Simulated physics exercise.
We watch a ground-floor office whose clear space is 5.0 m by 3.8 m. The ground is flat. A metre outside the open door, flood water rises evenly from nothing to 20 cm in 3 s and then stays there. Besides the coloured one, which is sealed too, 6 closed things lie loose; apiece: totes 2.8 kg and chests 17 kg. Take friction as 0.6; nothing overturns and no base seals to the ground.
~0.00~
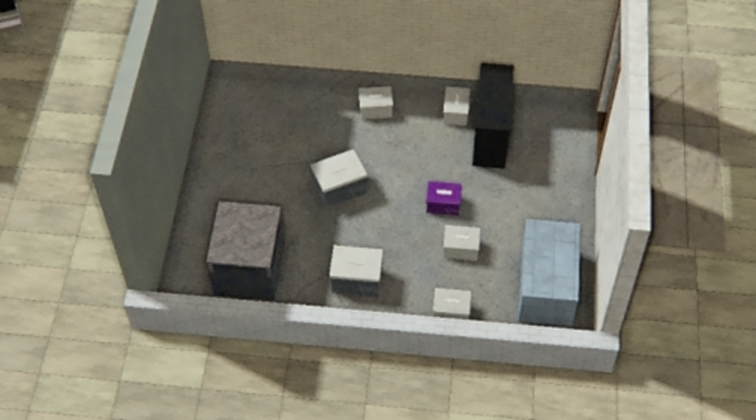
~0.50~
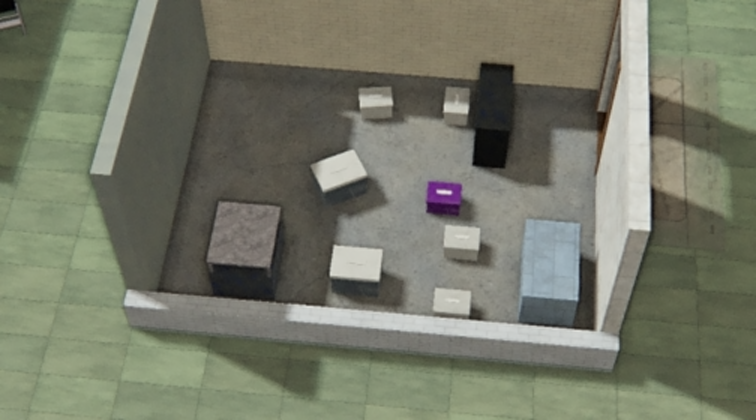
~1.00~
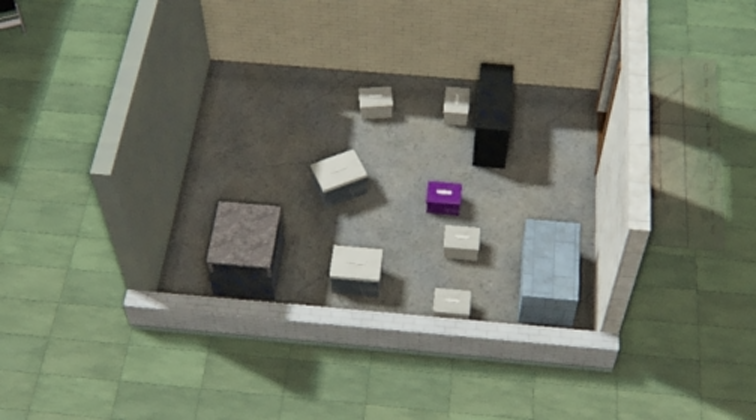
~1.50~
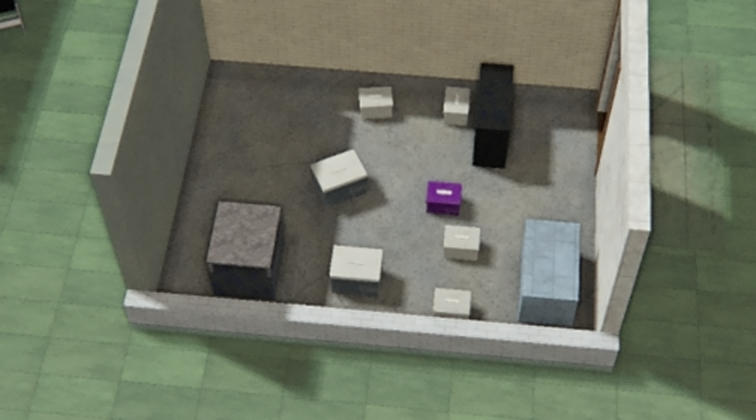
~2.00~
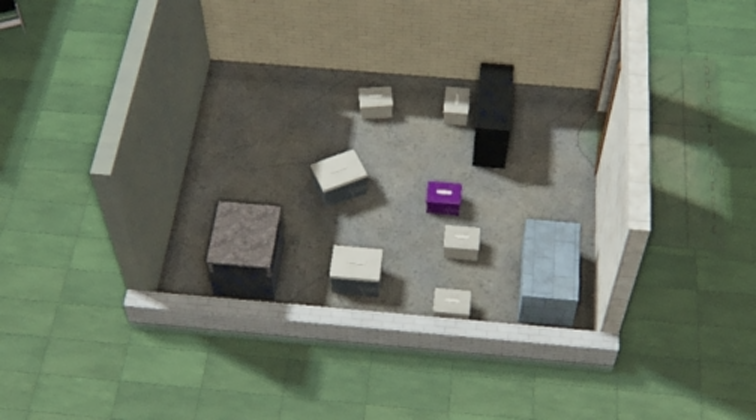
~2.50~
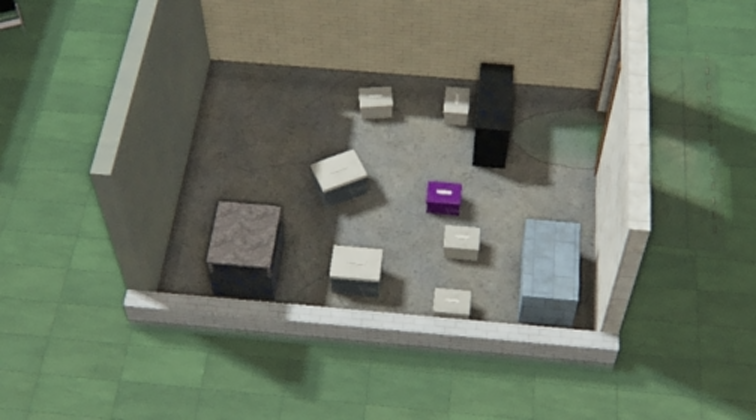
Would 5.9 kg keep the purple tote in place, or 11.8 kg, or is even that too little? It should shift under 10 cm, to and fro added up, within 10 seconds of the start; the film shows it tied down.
I expect that the smaller load will do.
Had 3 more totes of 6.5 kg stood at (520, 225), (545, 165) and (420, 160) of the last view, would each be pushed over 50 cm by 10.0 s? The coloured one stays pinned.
In that order: Over, more, under.
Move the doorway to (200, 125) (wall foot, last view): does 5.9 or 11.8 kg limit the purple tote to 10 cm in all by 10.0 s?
Then only the higher weight holds it.
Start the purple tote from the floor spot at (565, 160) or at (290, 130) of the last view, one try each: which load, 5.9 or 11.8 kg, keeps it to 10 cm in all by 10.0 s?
In that order: Neither holds; the smaller is enough.
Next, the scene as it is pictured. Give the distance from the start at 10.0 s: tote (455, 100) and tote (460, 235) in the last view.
In turn: 30 cm, 200 cm.
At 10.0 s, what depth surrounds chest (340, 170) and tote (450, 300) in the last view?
Roughly 4 and 7 cm.
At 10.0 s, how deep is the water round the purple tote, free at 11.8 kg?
Roughly 4 cm.
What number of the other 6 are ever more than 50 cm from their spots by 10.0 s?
I count 3.
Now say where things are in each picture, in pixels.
The first picture shows the purple tote at (444, 193) rests on the ground; 0.0 m2 under water; 0 of 7 have shifted.
The second picture shows the purple tote at (444, 193) rests on the ground; 0.0 m2 under water; 0 of 7 have shifted.
The third picture shows the purple tote at (444, 193) rests on the ground; water covers 0.0 m2; 0 of 7 have shifted.
The fourth picture shows the purple tote at (444, 193), on the bottom; water covers 0.0 m2; 0 of 7 have shifted.
The fifth picture shows the purple tote at (444, 193), on the bottom; 0.1 m2 under water; 0 of 7 have shifted.
The sixth picture shows the purple tote at (444, 193), on the bottom; water covers 0.7 m2; 0 of 7 have shifted.
After 3.5 s the purple tote would be 0 cm from its start with 5.9 kg and 0 cm from its start with 11.8 kg; 0 cm of water round it then.
After 4.5 s the purple tote would be 0 cm from its start with 5.9 kg and 0 cm from its start with 11.8 kg; 2 cm of water round it then.
After 7.0 s the purple tote would be 0 cm from its start with 5.9 kg and 0 cm from its start with 11.8 kg; 2 cm of water round it then.
After 10.0 s the purple tote would be 4 cm from its start with 5.9 kg and 0 cm from its start with 11.8 kg; 4 cm of water round it then.
